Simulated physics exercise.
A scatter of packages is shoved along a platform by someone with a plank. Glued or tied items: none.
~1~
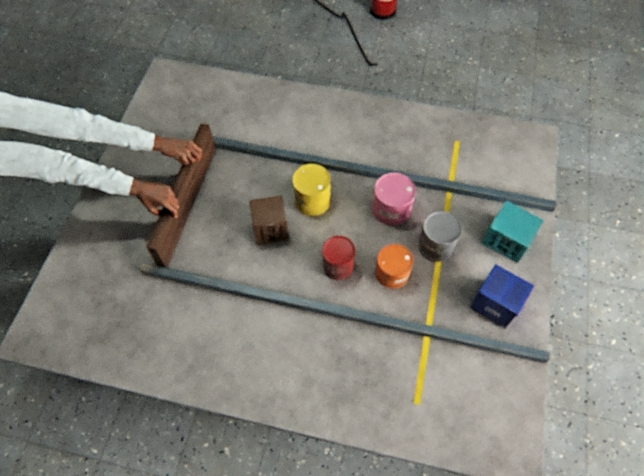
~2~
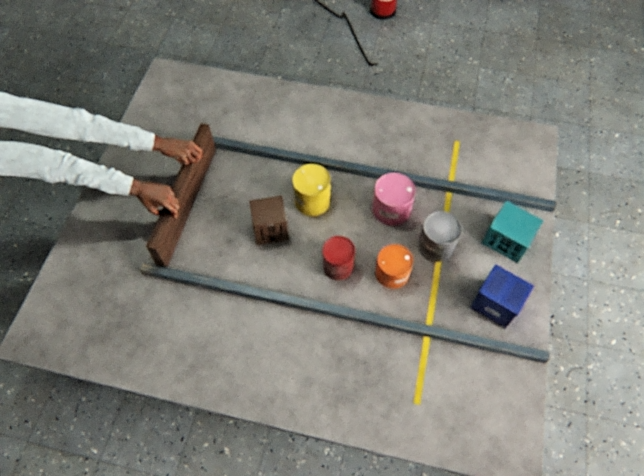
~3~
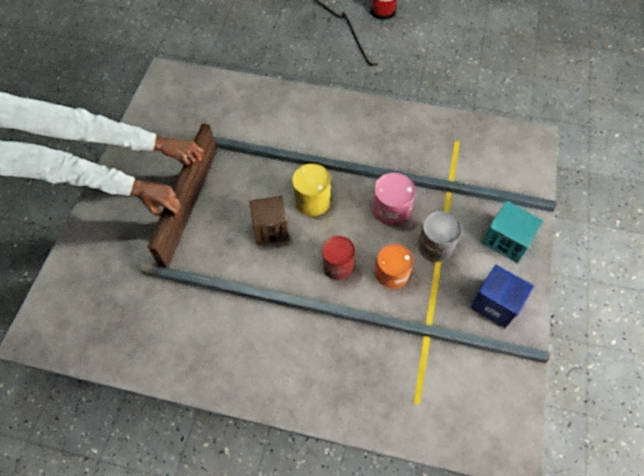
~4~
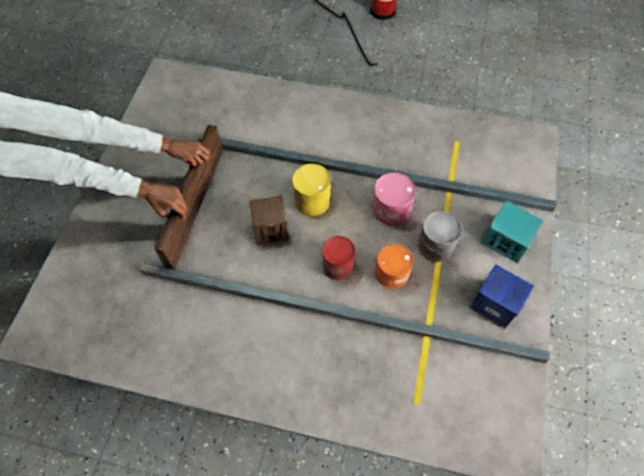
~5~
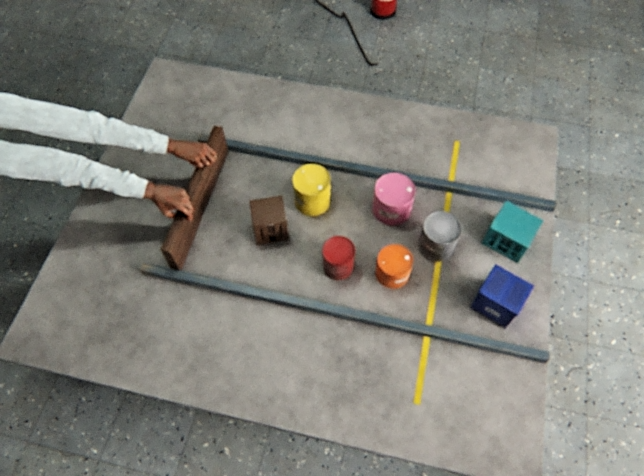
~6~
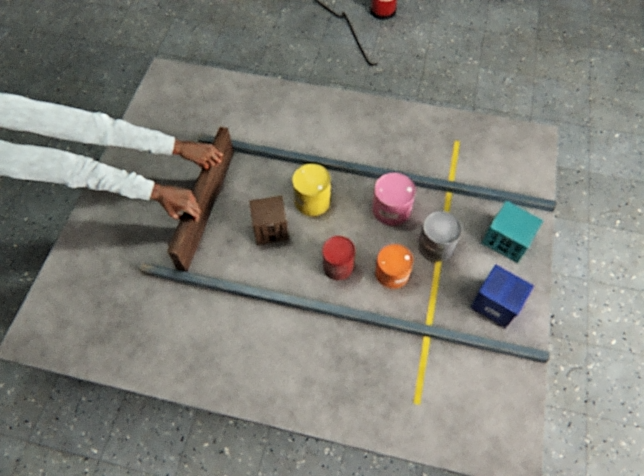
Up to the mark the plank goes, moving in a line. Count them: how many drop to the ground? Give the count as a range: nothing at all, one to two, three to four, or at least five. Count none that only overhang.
The count is nothing at all.
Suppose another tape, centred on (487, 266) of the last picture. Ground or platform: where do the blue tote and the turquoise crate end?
Lab note: Blue tote comes off; turquoise crate comes off.
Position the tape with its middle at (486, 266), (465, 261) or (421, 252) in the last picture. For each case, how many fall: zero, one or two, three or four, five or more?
Result per tape, in order - 1 or 2 / none / none at all.
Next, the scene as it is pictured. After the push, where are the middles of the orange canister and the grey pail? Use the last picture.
First object: (489, 288); second object: (491, 246).
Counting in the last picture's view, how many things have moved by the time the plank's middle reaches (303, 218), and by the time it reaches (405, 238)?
Moved so far: 3, then 6.
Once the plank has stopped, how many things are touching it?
The answer is 3.
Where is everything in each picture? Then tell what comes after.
Turquoise crate (512, 232); blue tote (501, 297); grey pail (439, 237); plank (184, 194); tape (440, 256), in the first picture.
Blue tote (501, 297); pink canister (393, 200), in the second picture.
Grey pail (439, 237); yellow canister (312, 190), in the third picture.
Turquoise crate (512, 232); red pail (339, 259), in the fourth picture.
Blue tote (501, 297); plank (198, 196), in the fifth picture.
Turquoise crate (512, 232); blue tote (501, 297); grey pail (439, 237); plank (204, 198); tape (440, 256), in the sixth picture.
Soon after, none off yet; turquoise crate at rest near (512, 232); blue tote at rest near (501, 297); grey pail at rest near (439, 237).
At rest, the number that fall off is zero.
